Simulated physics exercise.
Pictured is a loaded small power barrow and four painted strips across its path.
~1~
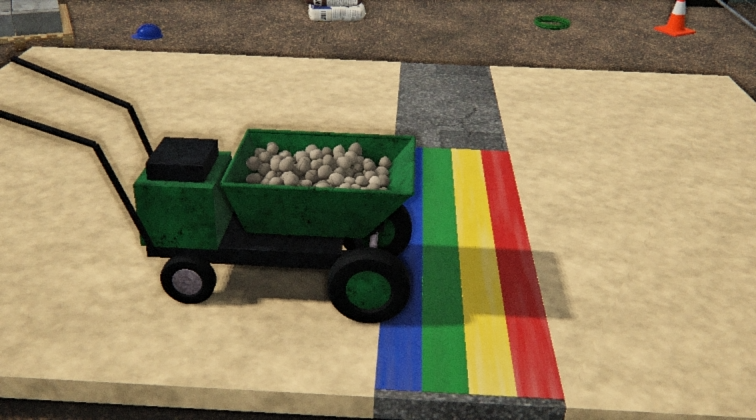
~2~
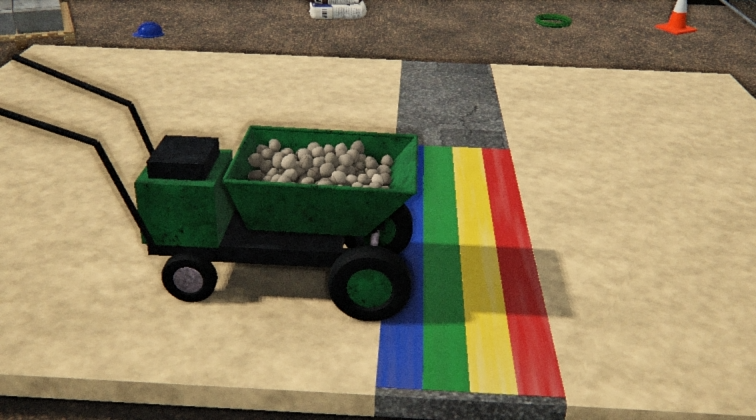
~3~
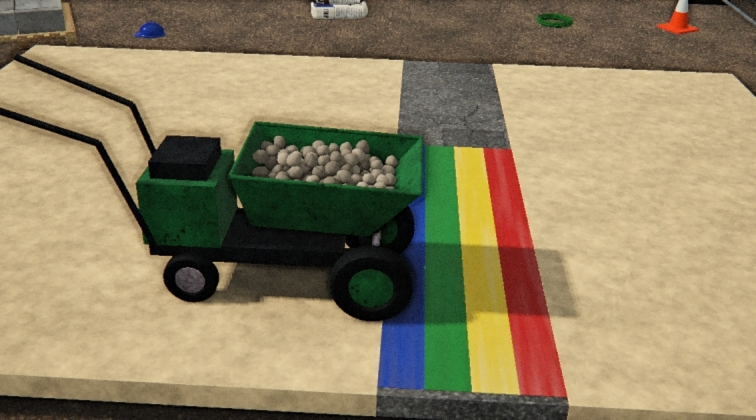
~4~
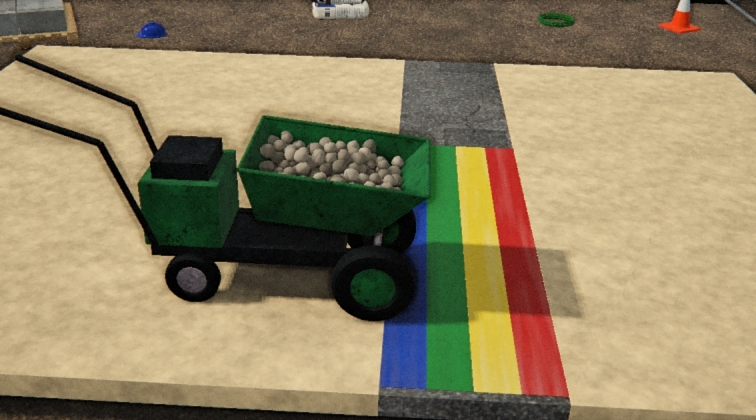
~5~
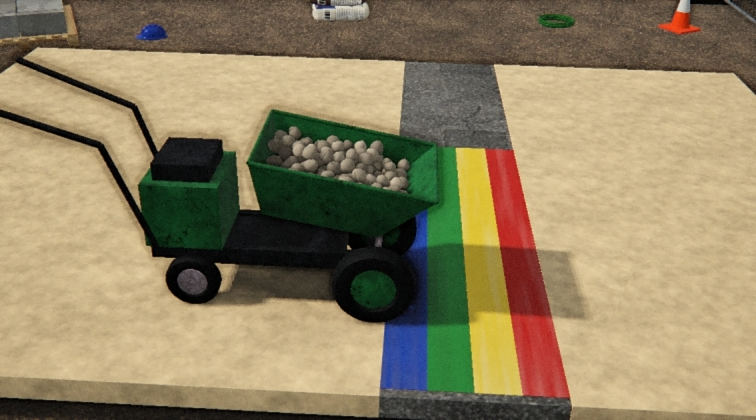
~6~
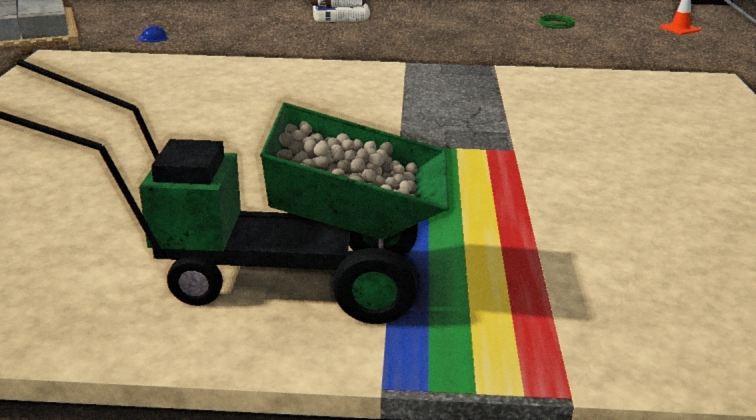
A green barrow's skip loaded with pebbles tilts forward to the right beside four painted strips.
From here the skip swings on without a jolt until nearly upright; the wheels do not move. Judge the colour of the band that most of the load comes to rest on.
Most of it rests on the red band.
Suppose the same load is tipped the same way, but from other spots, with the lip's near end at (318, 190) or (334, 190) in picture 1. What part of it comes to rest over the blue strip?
In turn 30 and 10 in a hundred.
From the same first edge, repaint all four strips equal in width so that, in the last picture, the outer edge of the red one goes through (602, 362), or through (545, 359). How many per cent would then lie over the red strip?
Roughly 30 per cent, then roughly 40 per cent.
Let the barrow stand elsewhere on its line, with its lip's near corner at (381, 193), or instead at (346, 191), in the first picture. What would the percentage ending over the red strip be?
It works out to 30 per cent in the first case and 10 per cent in the second.
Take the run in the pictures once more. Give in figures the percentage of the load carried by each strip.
So the blue strip ends with 0 %, the green strip with 0 %, the yellow strip with 20 % and the red strip with 40 %.
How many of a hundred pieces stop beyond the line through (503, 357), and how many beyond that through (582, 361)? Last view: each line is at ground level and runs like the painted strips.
In order, some 70 % then some 10 %.
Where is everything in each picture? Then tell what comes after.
The first picture shows lip of the skip at (412, 194), level; top of the load at (316, 166), river pebbles; blue strip at (400, 348); green strip at (444, 350); yellow strip at (489, 353); red strip at (533, 355).
The second picture shows lip of the skip at (415, 193), level; top of the load at (318, 163).
The third picture shows lip of the skip at (420, 194), tipped barely; top of the load at (323, 162).
The fourth picture shows lip of the skip at (428, 197), tipped a little; top of the load at (310, 163).
The fifth picture shows lip of the skip at (437, 202), tipped a little; top of the load at (318, 160).
The sixth picture shows lip of the skip at (447, 209), tipped clearly; top of the load at (311, 147); blue strip at (407, 348); green strip at (451, 350); yellow strip at (495, 353); red strip at (540, 355).
Soon, skip tipped steeply; all in the skip.
A while on, skip tipped steeply; most in the skip; a small part over the yellow strip; a small part over the red strip; a stray few falling; a stray few off the paint.
Towards the end, skip tipped right over; about a quarter in the skip; about a quarter over the yellow strip; about a third over the red strip; about a quarter off the paint.
Finally, skip tipped right over; about a quarter in the skip; none over the blue strip; none over the green strip; about a quarter over the yellow strip; about a third over the red strip; about a quarter off the paint.
